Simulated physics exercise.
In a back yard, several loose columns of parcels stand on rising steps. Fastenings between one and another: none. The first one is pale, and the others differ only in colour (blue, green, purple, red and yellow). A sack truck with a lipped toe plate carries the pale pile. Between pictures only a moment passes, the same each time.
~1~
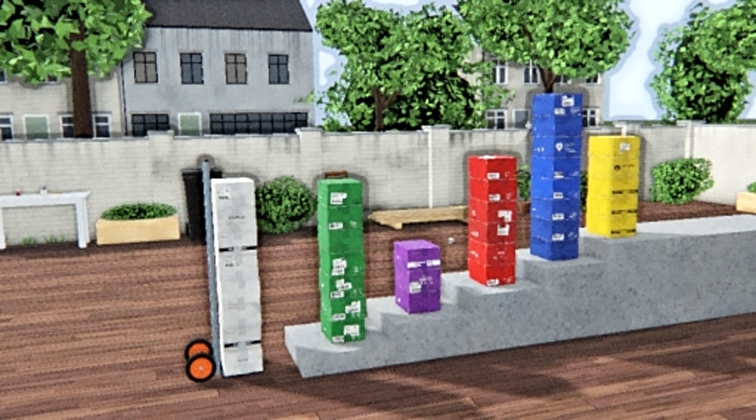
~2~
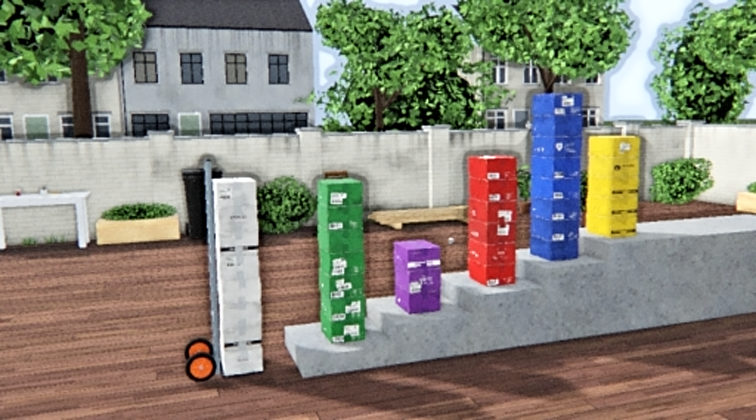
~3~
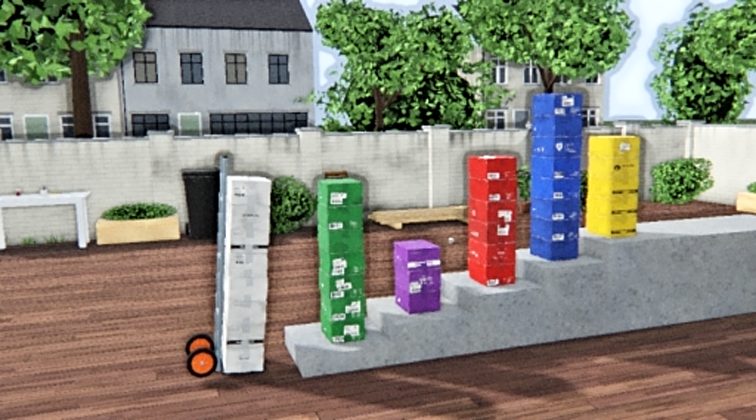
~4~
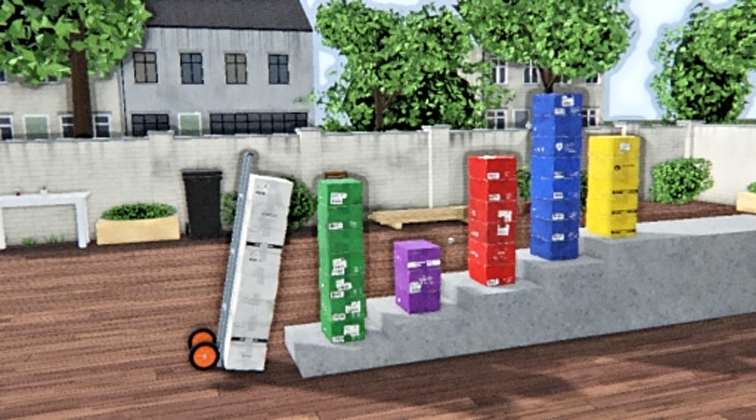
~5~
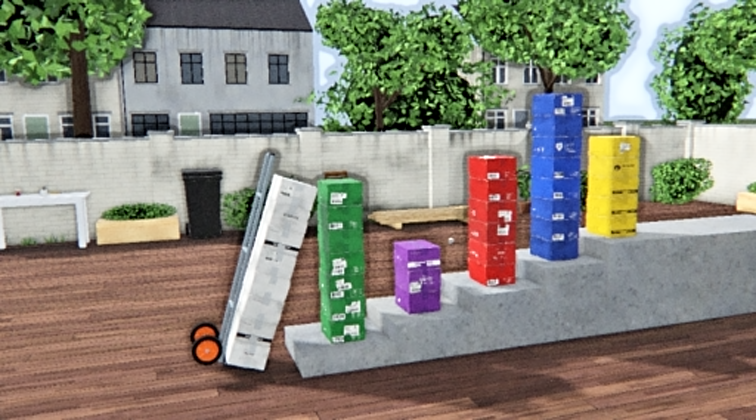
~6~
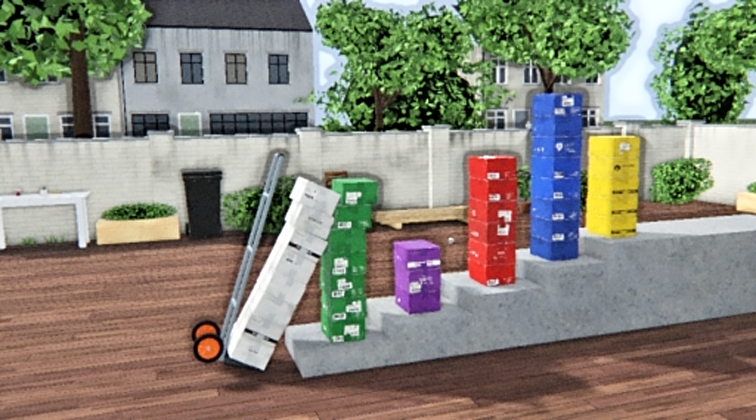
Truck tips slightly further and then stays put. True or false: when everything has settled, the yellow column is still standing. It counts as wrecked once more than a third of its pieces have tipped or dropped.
True.
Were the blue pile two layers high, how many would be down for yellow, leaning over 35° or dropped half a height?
Down at the end: Yellow 0.
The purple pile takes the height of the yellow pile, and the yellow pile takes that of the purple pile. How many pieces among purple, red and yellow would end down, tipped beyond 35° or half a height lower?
It works out to purple 5, then red 0, then yellow 0.
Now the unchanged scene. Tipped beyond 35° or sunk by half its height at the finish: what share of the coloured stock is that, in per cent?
Roughly 25 percent of the pieces.
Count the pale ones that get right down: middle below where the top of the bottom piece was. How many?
1 in all.
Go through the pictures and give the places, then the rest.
In the first frame (we follow the side turned to the camera), truck frame (209, 206) level; top yellow parcel (627, 147); top green parcel (345, 195); no other piece has moved.
The second frame shows truck frame (211, 205) rocked barely; top yellow parcel (627, 147).
The third frame shows truck frame (224, 202) rocked barely, top of the pale pile leaning barely; top yellow parcel (627, 147); no other piece has moved.
The fourth frame shows truck frame (245, 198) rocked a little, top of the pale pile leaning a little; top yellow parcel (627, 147); no other piece has moved.
The fifth frame shows truck frame (262, 197) rocked clearly, top of the pale pile leaning clearly; top yellow parcel (627, 147); no other piece has moved.
The sixth frame shows truck frame (270, 197) rocked clearly, top of the pale pile leaning clearly; top yellow parcel (627, 147); top green parcel (360, 194) displaced half its height; 3 stirred so far.
Soon, 8 of the pale pile down; none of the 5 yellow parcels down (0 of 29 in all colours); top yellow parcel unmoved; top green parcel tipped a little.
A while on, 8 of the pale pile down; none of the 5 yellow parcels down (4 of 29 in all colours); top yellow parcel unmoved; top green parcel tipped well over, about its own height lower.
Finally, 8 of the pale pile down; none of the 5 yellow parcels down (7 of 29 in all colours); top yellow parcel unmoved; top green parcel on its side. Seen by the last camera, middles, top yellow parcel near (614, 146), top green parcel near (468, 227).
